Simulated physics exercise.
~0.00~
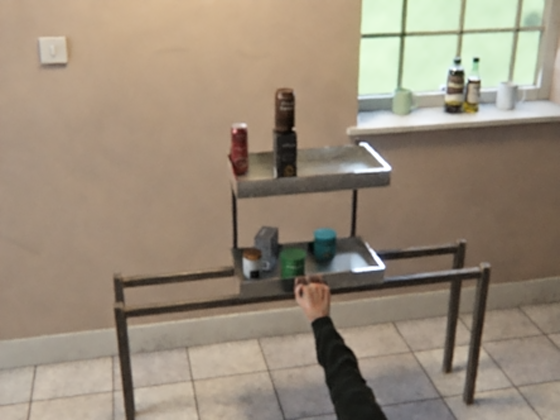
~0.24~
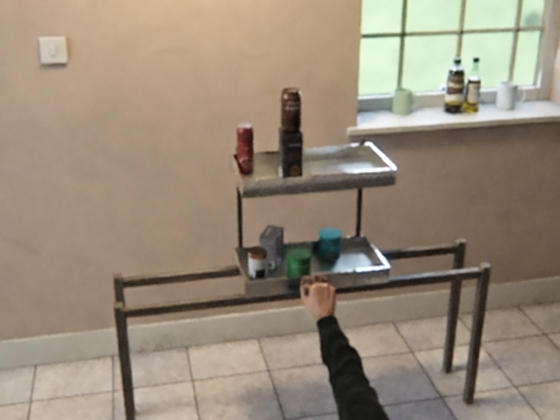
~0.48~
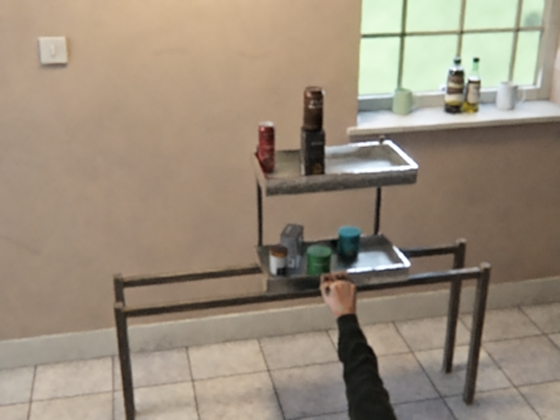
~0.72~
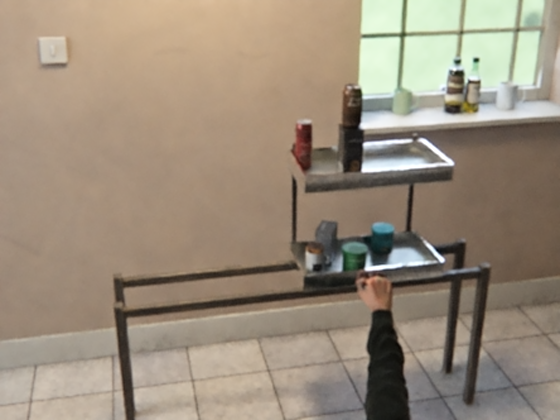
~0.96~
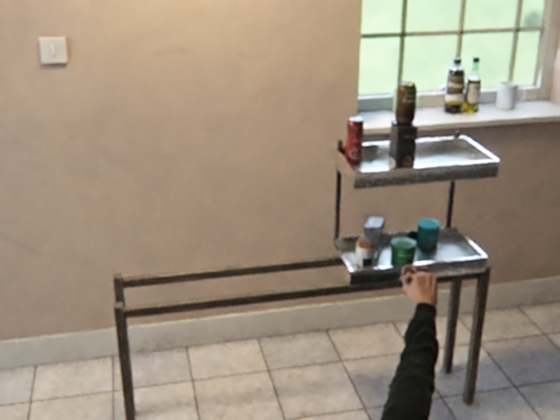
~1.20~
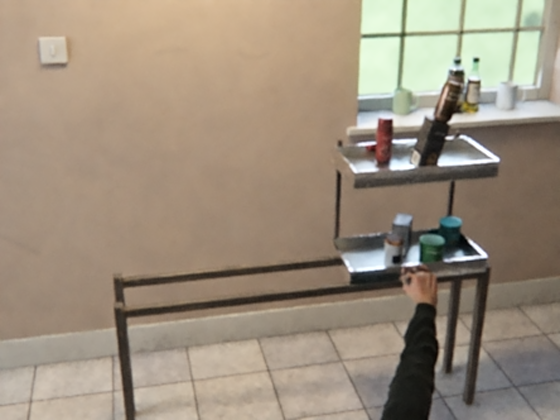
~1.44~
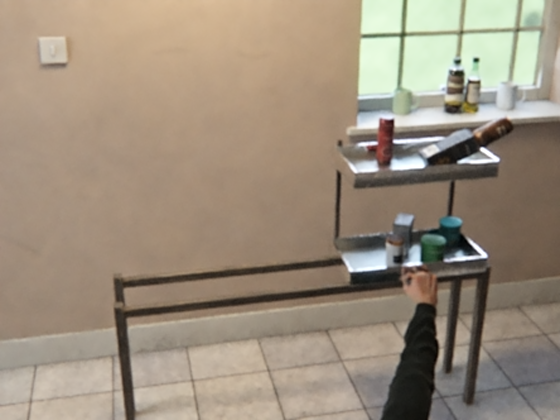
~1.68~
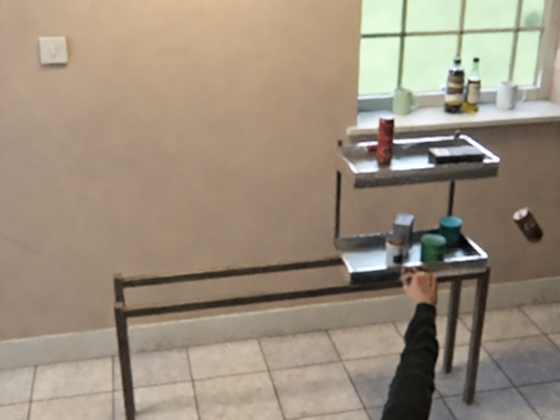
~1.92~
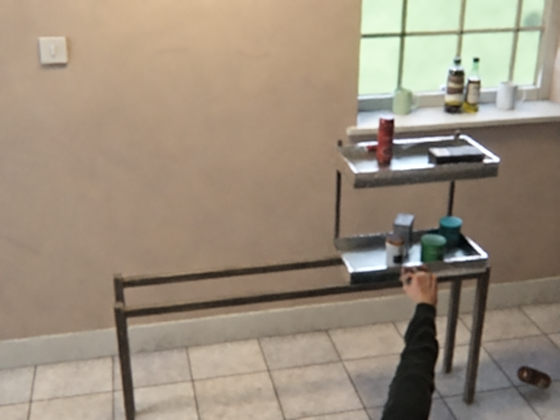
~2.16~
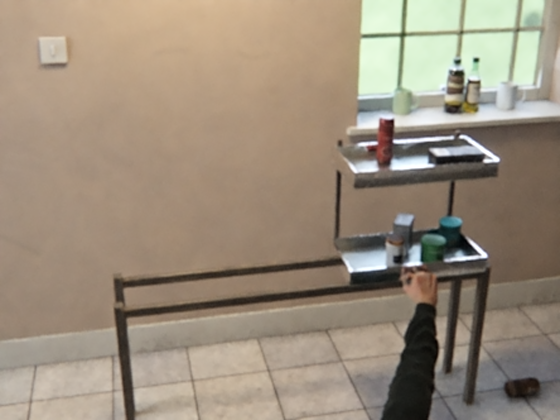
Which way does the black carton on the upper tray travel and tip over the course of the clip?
The black carton travels to the right with the tray, then tips over to the right and ends lying on the upper tray.
Two-level metal tray sliding right along a rack by hand and stopping, black carton toppling, brown can falling to the floor.
